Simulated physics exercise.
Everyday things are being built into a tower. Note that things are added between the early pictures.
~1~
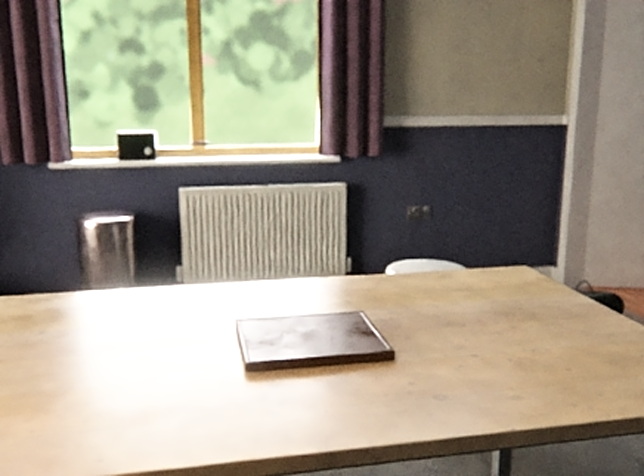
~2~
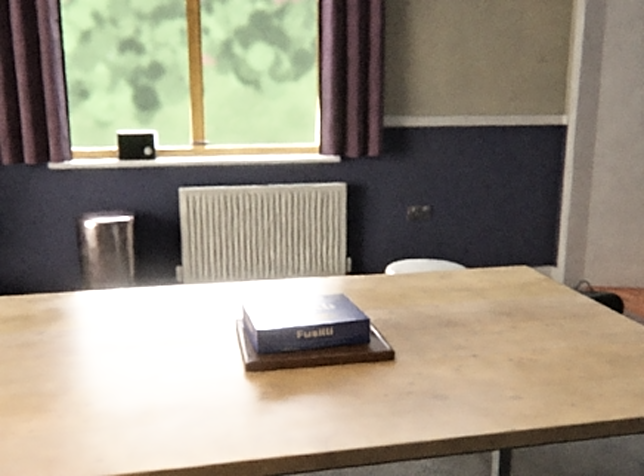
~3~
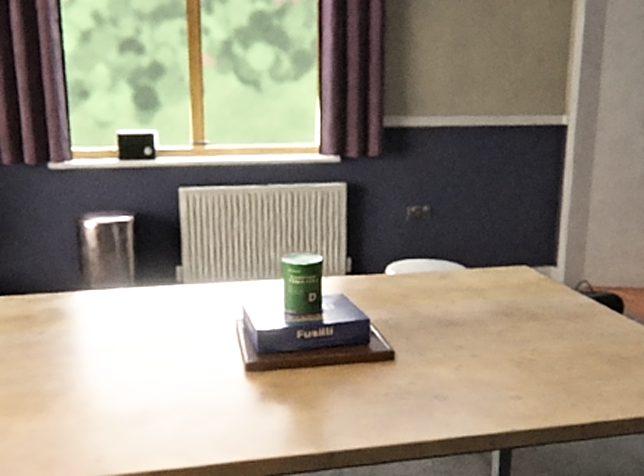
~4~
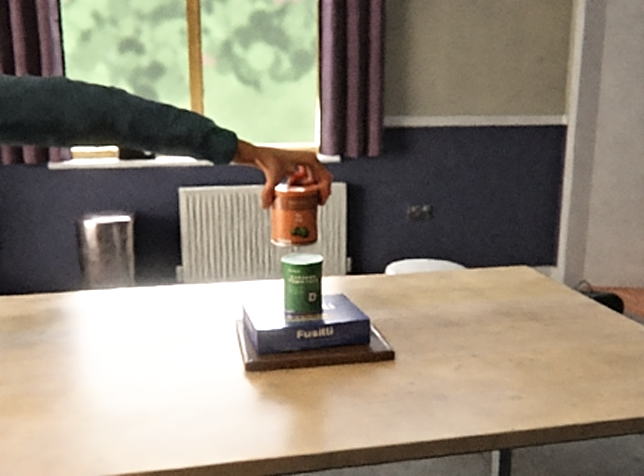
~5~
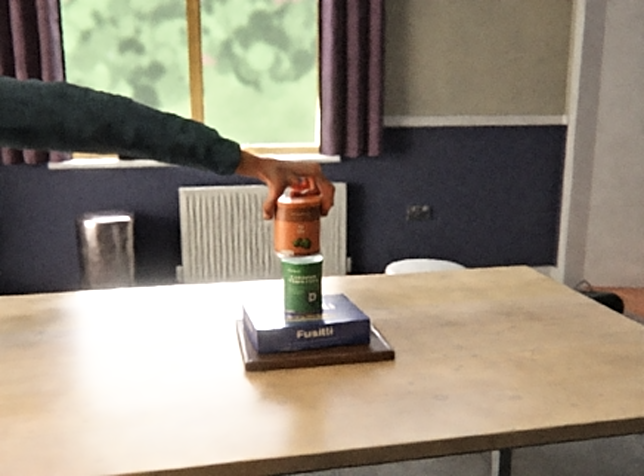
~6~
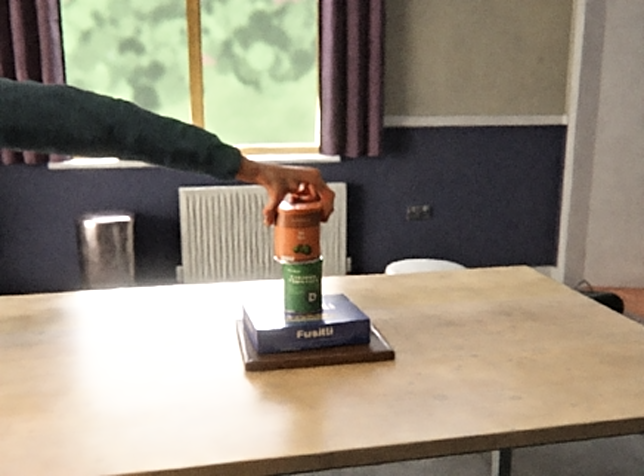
On a wooden table, a blue packet and green pot appearing on a brown tray, then a hand lowering an orange pot on top.
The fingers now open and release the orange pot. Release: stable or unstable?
None of it tumbles.
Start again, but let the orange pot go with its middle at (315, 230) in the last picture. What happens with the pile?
Outcome: The pile is still standing.
Then, 0.20 s on from there, no change.
Then, 0.50 s on from there, orange pot resting near (298, 232).
In the end, all 4 unmoved. At the end, from the last picture's camera, orange pot near (298, 232). The pile stays up.
